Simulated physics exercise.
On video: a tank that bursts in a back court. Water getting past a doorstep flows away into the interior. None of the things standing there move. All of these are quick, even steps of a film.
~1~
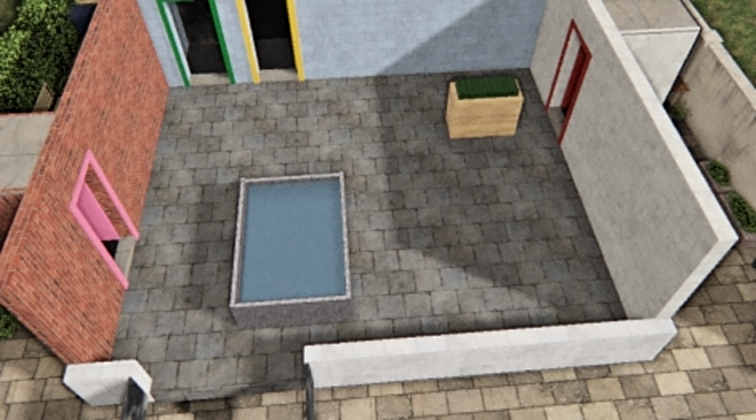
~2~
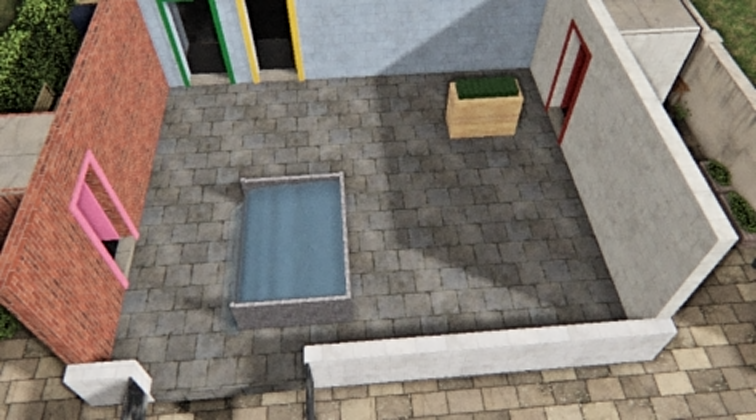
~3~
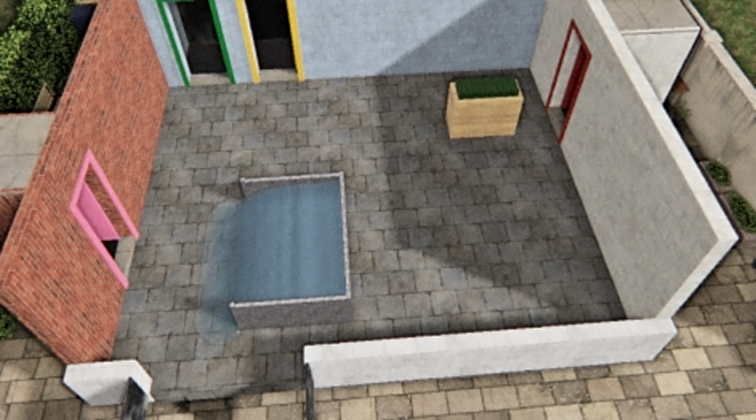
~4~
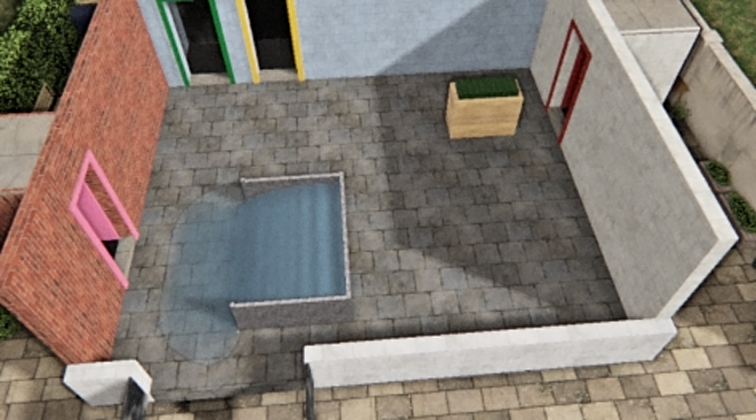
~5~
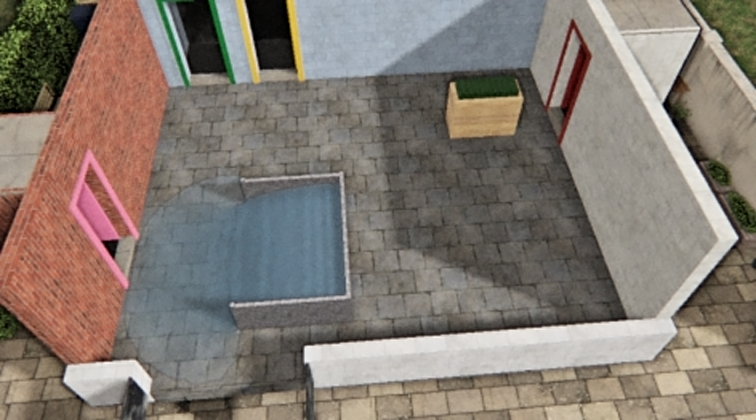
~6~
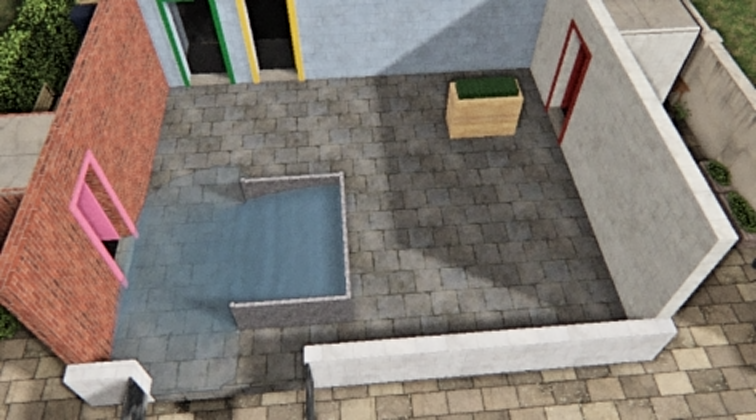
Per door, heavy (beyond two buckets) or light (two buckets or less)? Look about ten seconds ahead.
At the end, the pink door lets the inflow pass two buckets; the yellow door keeps the inflow to two buckets or less; the green door lets the inflow pass two buckets; the red door keeps the inflow to two buckets or less.
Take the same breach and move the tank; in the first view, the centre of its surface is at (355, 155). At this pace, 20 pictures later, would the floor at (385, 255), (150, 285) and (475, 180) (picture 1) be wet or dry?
Spared, hit, spared.
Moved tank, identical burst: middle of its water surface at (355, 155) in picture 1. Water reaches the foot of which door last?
It's the red-painted one, in my view.
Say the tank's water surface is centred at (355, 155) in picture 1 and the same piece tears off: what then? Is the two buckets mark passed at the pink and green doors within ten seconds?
Pink exceeds the limit; green exceeds the limit.
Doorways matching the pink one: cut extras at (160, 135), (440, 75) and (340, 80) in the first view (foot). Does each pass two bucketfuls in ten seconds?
First door doesn't reach it, second door doesn't reach it, third door doesn't reach it.
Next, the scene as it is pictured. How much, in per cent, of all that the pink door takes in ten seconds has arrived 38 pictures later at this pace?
Some 100 in a hundred.
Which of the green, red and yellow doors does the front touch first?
My answer: The green one.
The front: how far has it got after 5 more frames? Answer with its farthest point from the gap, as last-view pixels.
About (159, 139).
A moment on, water covers 15 % of the floor; the pink door far over two buckets in, the yellow door not reached, the green door not reached, the red door not reached.
Next, water covers 20 % of the floor; the pink door far over two buckets in, the yellow door not reached, the green door not reached, the red door not reached.
Then, water covers 35 % of the floor; the pink door far over two buckets in, the yellow door wet at the sill, nothing in, the green door under two buckets in, the red door not reached.
Later, water covers 55 % of the floor; the pink door far over two buckets in, the yellow door wet at the sill, nothing in, the green door over two buckets in, the red door not reached.
In the end, water covers 70 % of the floor; the pink door far over two buckets in, the yellow door wet at the sill, nothing in, the green door over two buckets in, the red door wet at the sill, nothing in.
